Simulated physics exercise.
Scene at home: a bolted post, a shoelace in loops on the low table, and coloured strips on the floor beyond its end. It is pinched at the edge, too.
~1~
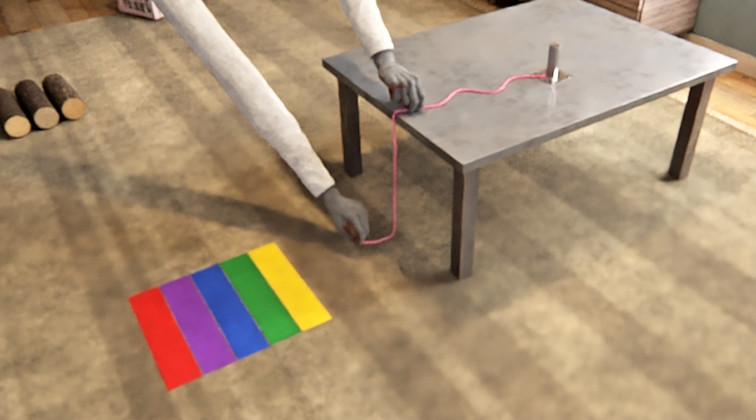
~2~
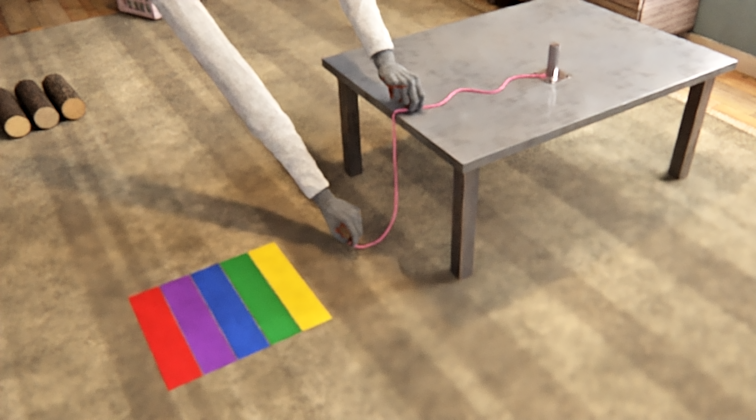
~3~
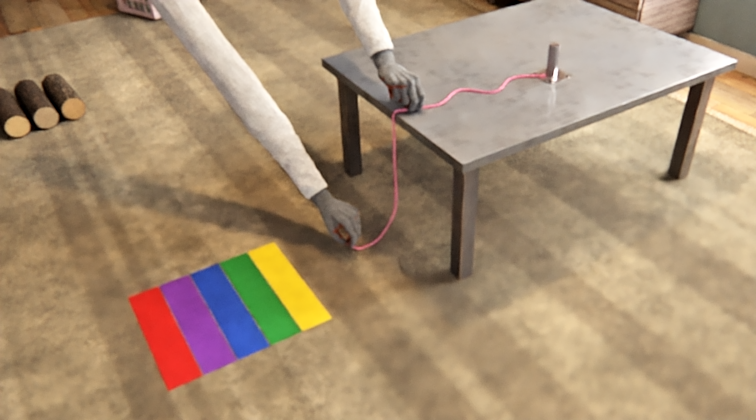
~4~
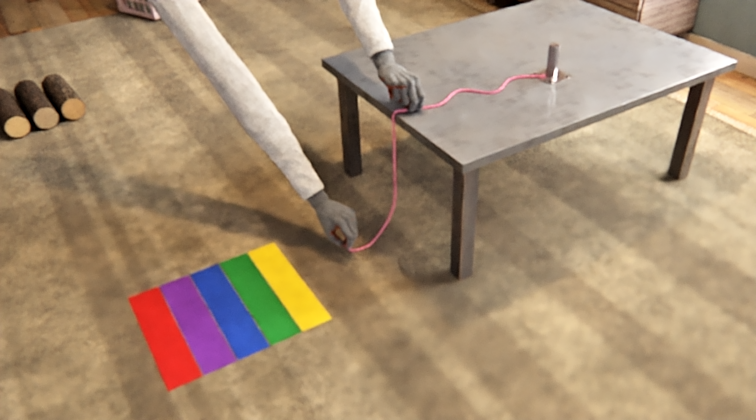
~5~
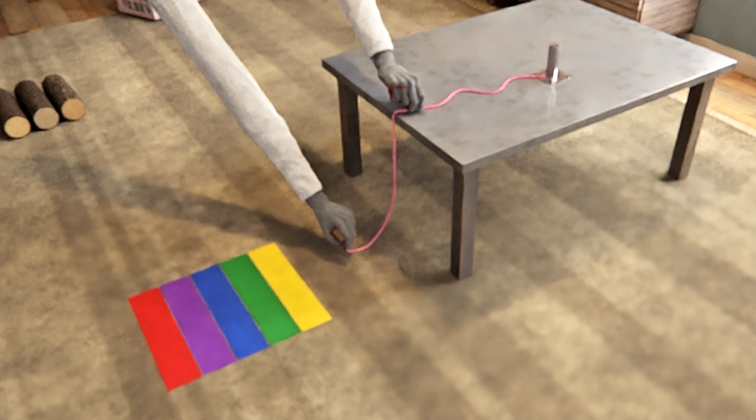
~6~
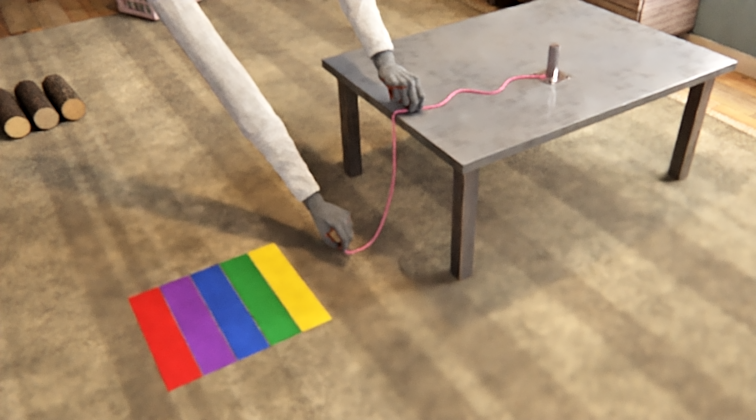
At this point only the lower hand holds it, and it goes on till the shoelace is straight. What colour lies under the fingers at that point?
Green.
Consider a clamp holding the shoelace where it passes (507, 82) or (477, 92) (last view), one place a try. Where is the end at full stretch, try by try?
The two answers, in sequence: (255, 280) and (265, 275).
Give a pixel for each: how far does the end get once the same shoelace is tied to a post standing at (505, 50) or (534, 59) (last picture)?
First try (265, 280), second try (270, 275).
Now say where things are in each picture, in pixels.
In the first frame, end (356, 241); yellow (306, 309); green (276, 323); blue (244, 336); purple (212, 350); red (177, 365).
In the second frame, end (350, 243); shoelace through (517, 77) (479, 91) (437, 105) (394, 128) (396, 182) (388, 230).
In the third frame, end (348, 244).
In the fourth frame, end (345, 245); shoelace through (517, 77) (479, 92) (437, 106) (394, 129) (395, 183) (382, 230).
In the fifth frame, end (343, 246).
In the sixth frame, end (340, 248); shoelace through (517, 78) (479, 92) (437, 106) (394, 129) (393, 184) (378, 233).
Early on, end near (301, 263); short of the strips.
Midway, end near (270, 276); over yellow.
At the end of the slack, end near (252, 283); over green. It gets as far as the green strip.
